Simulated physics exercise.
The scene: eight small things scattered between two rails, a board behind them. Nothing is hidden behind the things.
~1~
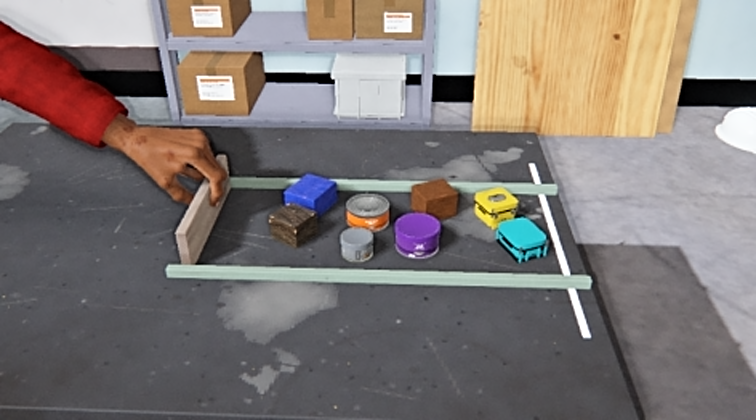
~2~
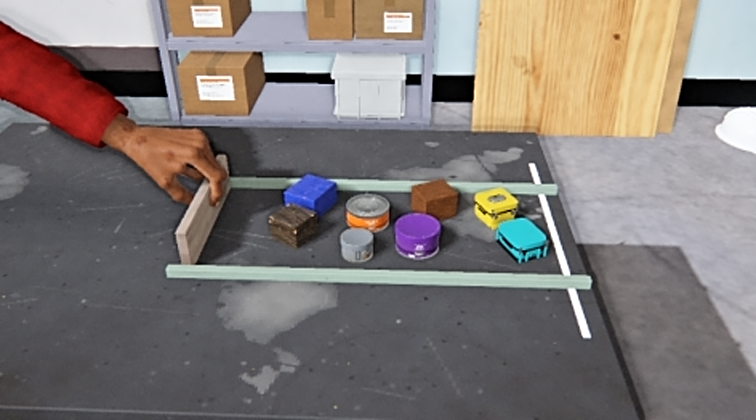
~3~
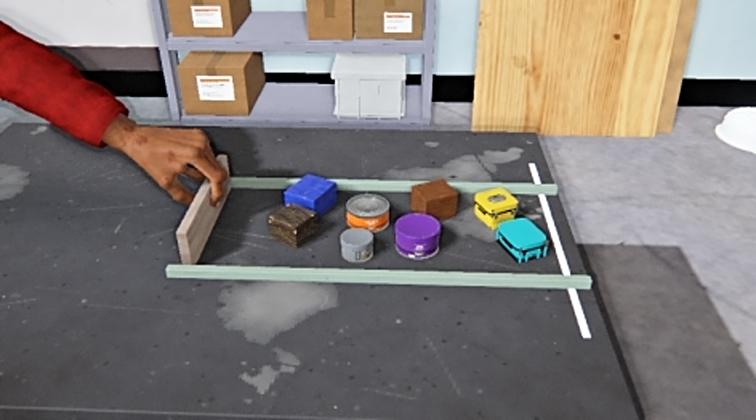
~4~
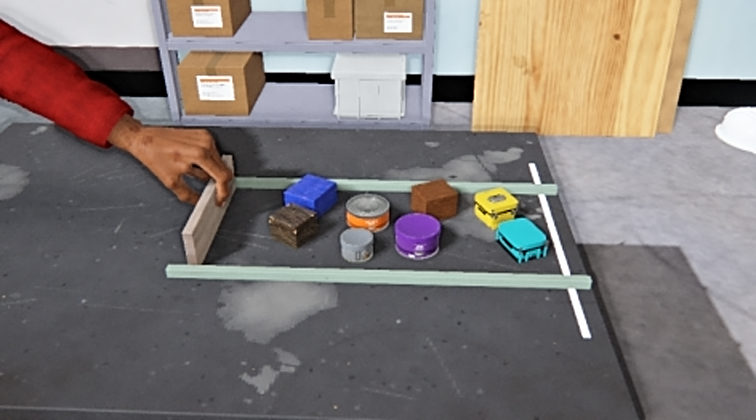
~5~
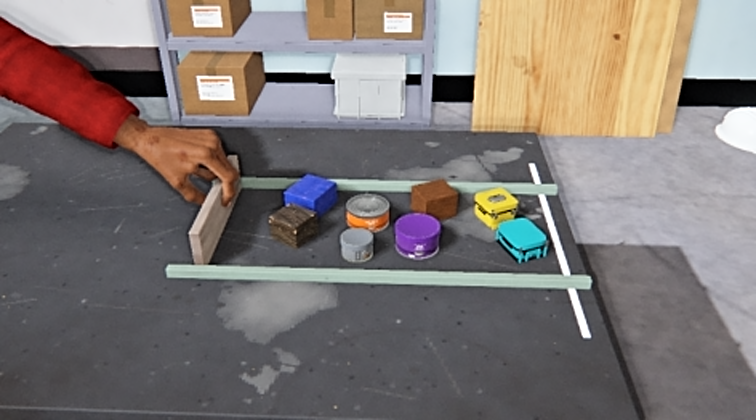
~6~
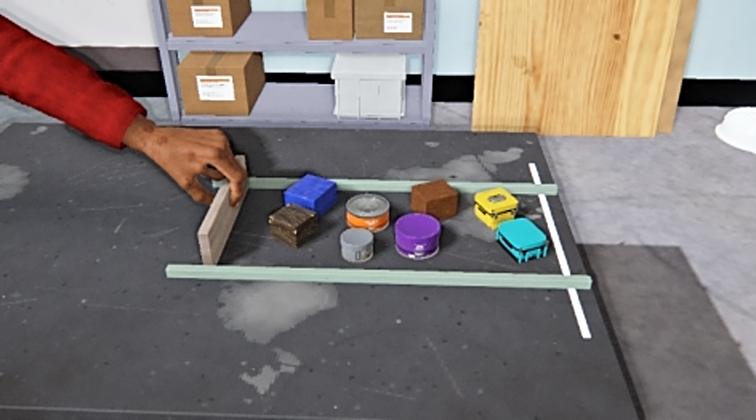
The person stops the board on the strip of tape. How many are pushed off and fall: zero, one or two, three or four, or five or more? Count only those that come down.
Outcome: The number that fall off is five or more.
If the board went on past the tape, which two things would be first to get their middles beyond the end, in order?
They are the yellow case, the turquoise case.
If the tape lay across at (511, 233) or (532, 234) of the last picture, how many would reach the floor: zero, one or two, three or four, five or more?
One after another: Either one or two; 5 or more.
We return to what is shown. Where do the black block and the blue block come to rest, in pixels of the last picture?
First (574, 228), then (565, 199).
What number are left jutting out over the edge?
3 of them.
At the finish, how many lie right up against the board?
That makes 3.
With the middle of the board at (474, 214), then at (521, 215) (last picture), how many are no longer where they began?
At the one place 8, at the other 8.
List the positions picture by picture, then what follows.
Turquoise case (521, 240); yellow case (495, 208); brown block (434, 201); board (206, 208); tape (554, 234), in the first picture.
Yellow case (495, 208); orange pot (368, 214), in the second picture.
Brown block (434, 201); board (207, 208), in the third picture.
Turquoise case (521, 241); blue block (311, 197), in the fourth picture.
Yellow case (495, 208); purple tin (418, 237), in the fifth picture.
Turquoise case (521, 241); yellow case (495, 208); brown block (434, 201); board (226, 208); tape (554, 234), in the sixth picture.
Soon after, none off yet; turquoise case at rest near (521, 241); yellow case at rest near (495, 208); brown block moved a little near (450, 198).
At rest, the number that fall off is five or more; fallen, orange pot, purple tin, brown block, yellow case and turquoise case.
